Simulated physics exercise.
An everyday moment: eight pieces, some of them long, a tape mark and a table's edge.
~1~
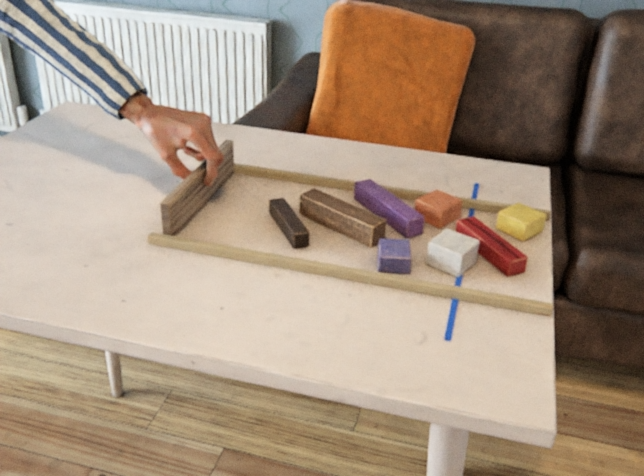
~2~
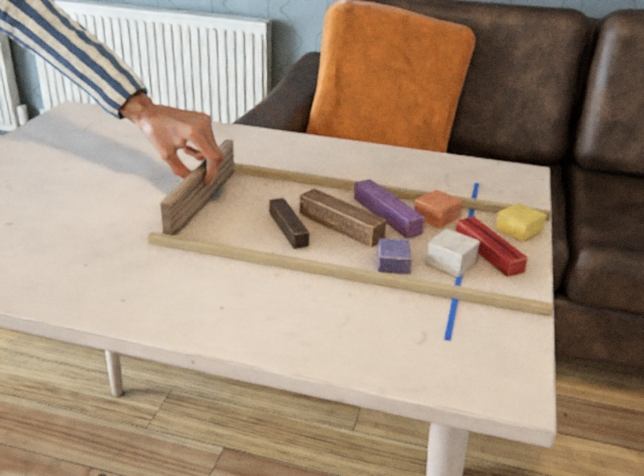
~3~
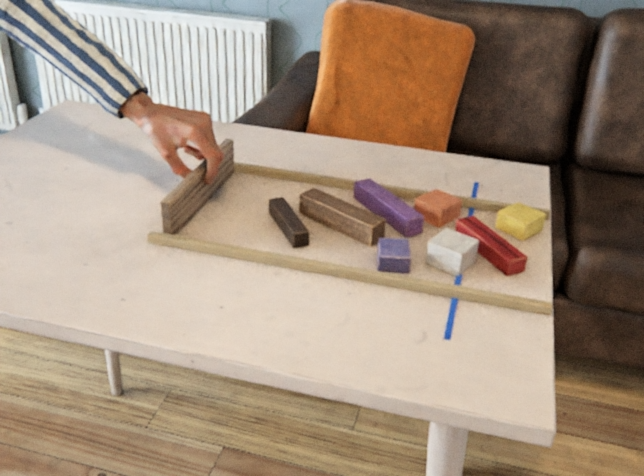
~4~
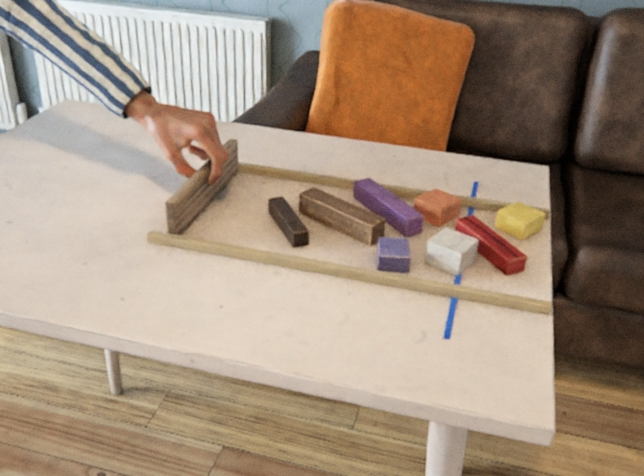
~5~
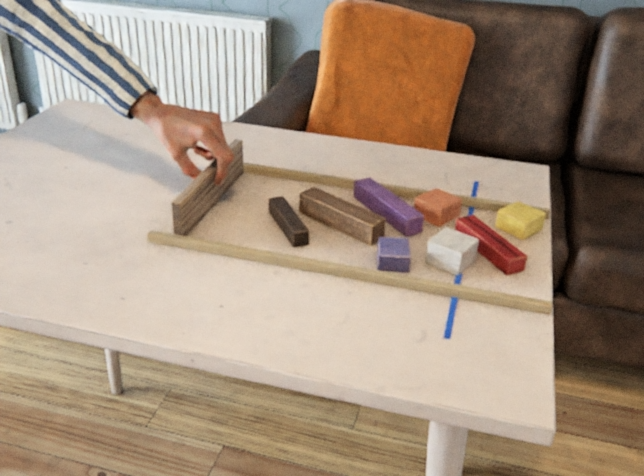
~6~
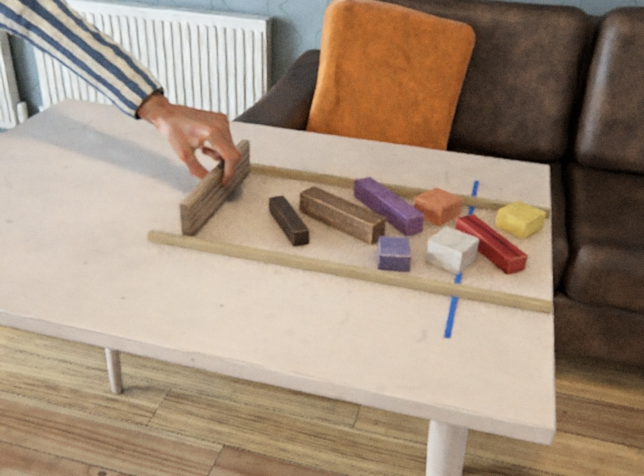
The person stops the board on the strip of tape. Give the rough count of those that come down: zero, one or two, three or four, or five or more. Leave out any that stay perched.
The number that fall off is one or two.
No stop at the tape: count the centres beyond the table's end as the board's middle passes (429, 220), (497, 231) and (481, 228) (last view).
Past the end: 0, 4 and 2.
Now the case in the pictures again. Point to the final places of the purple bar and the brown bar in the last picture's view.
The purple bar stops around (505, 225); the brown bar around (502, 242).
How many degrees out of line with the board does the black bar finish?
Near 0 degrees.
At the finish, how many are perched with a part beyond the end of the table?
2 of them.
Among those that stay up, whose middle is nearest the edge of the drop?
It is the red stick.
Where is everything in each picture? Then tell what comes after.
Yellow block (521, 222); red stick (490, 245); white block (453, 252); board (201, 186); tape (465, 247), in the first frame.
Red stick (490, 245); black bar (289, 222), in the second frame.
White block (452, 252); orange block (438, 208), in the third frame.
Yellow block (520, 220); blue block (393, 254), in the fourth frame.
Red stick (489, 243); brown bar (341, 215), in the fifth frame.
Yellow block (521, 219); red stick (490, 243); white block (452, 250); board (218, 186); tape (465, 245), in the sixth frame.
Soon after, none off yet; yellow block at rest near (521, 219); red stick at rest near (490, 243); white block at rest near (452, 250).
Then, none off yet; yellow block at rest near (521, 219); red stick at rest near (490, 243); white block moved a little near (467, 258).
By the end, the number that fall off is one or two; fallen, yellow block.
